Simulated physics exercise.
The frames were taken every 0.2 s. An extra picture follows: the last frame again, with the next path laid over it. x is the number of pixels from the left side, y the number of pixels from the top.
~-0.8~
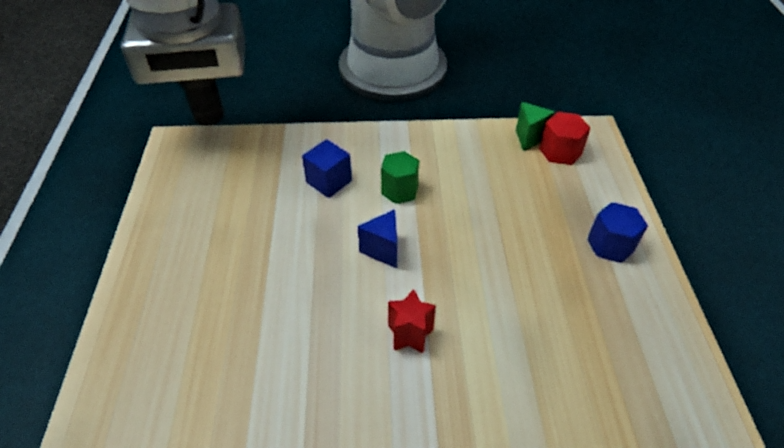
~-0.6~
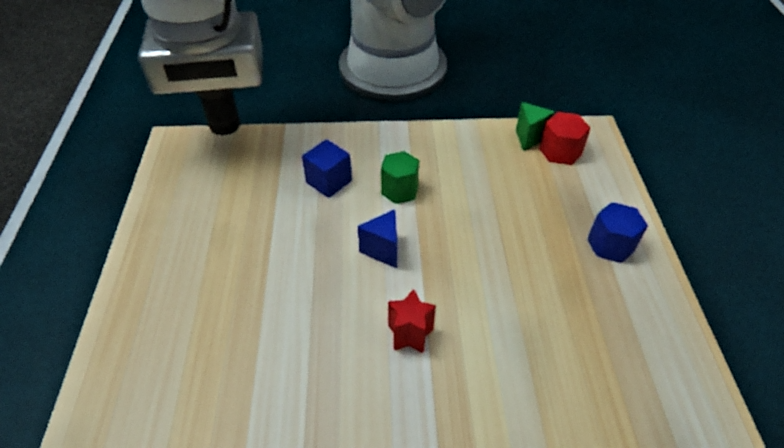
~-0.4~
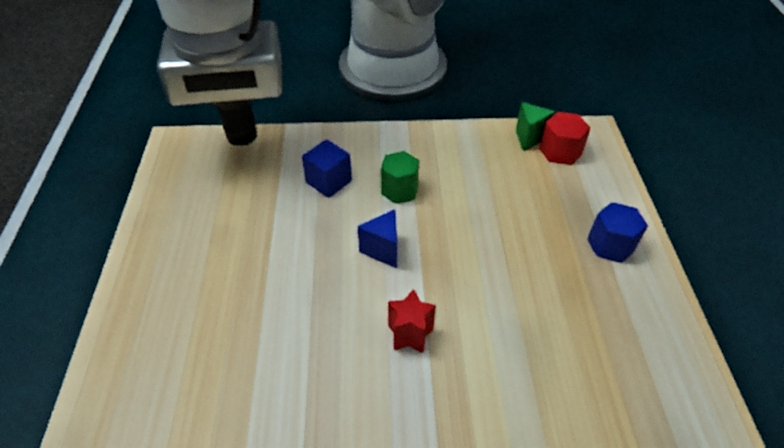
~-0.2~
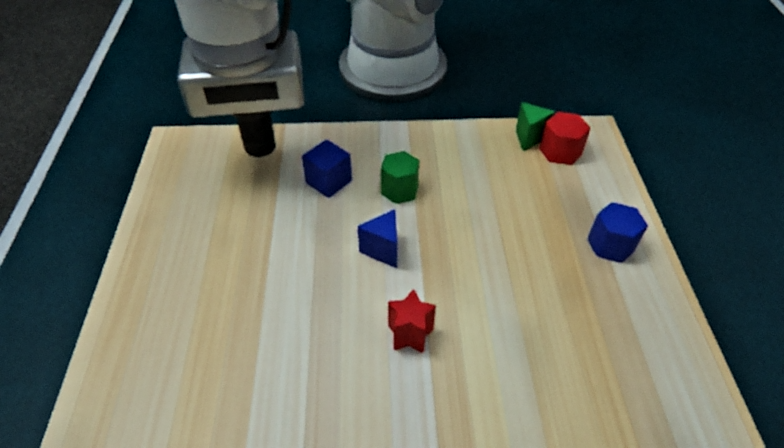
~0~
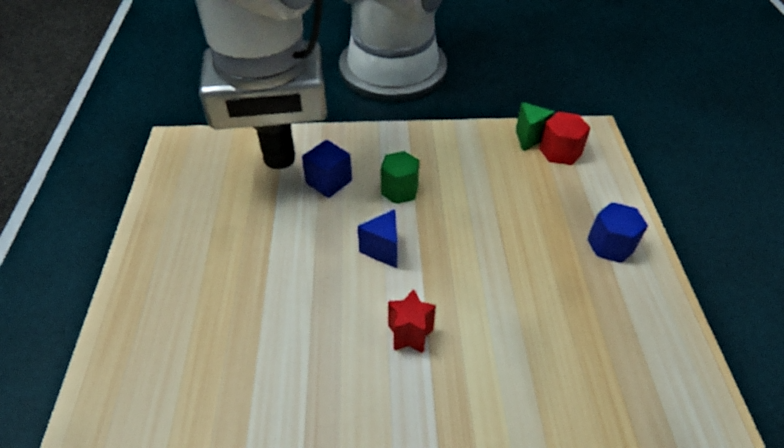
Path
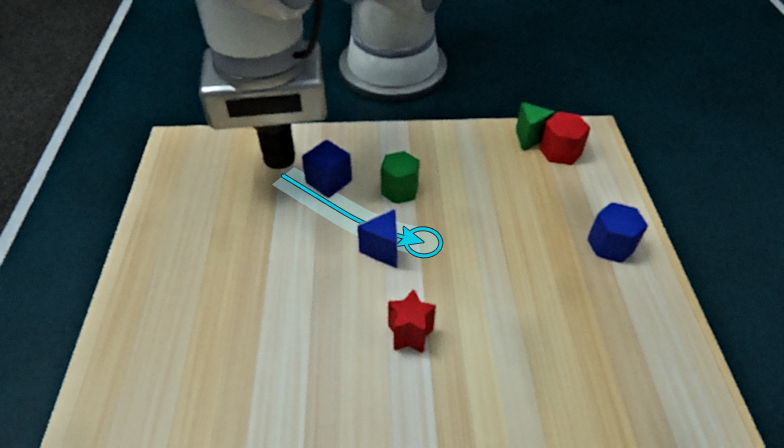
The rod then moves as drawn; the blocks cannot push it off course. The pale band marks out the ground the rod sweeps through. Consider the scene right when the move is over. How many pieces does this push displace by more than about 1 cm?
Moved: Exactly two.
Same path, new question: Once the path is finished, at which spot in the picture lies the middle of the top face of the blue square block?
By then it is at (358, 162).
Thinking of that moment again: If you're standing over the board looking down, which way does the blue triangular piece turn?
It ends up turned clockwise.
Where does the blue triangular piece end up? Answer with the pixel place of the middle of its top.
If I read the scene right, the answer is (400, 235).
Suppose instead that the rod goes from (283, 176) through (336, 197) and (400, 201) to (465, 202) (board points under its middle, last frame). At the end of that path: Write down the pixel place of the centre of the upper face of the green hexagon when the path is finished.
Near (455, 151).
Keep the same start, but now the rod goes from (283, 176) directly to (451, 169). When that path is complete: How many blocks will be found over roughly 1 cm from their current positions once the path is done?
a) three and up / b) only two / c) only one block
Letter b.
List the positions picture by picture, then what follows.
Tip of the rod at (209, 117), middles of tops, blue square block at (326, 154), blue triangular piece at (383, 225), green hexagon at (400, 163), in the first frame.
Rod at (225, 127), nothing pushed, in the second frame.
Rod at (242, 137), nothing pushed, in the third frame.
Rod at (261, 148), nothing pushed, in the fourth frame.
Rod at (280, 159), blue square block at (326, 154), blue triangular piece at (383, 225), green hexagon at (400, 163), in the fifth frame.
The line goes from (283, 176) by way of (345, 213) to (423, 242).
What follows on the original path. One third of the way, rod at (322, 185); blue square block at (352, 159), turned 65° anticlockwise.
Two thirds of the way, rod at (369, 210); blue square block at (358, 162), turned 95° anticlockwise.
At the end, rod at (425, 226); blue square block at (358, 162), turned 95° anticlockwise; blue triangular piece at (400, 235), turned 55° clockwise; green hexagon unmoved.
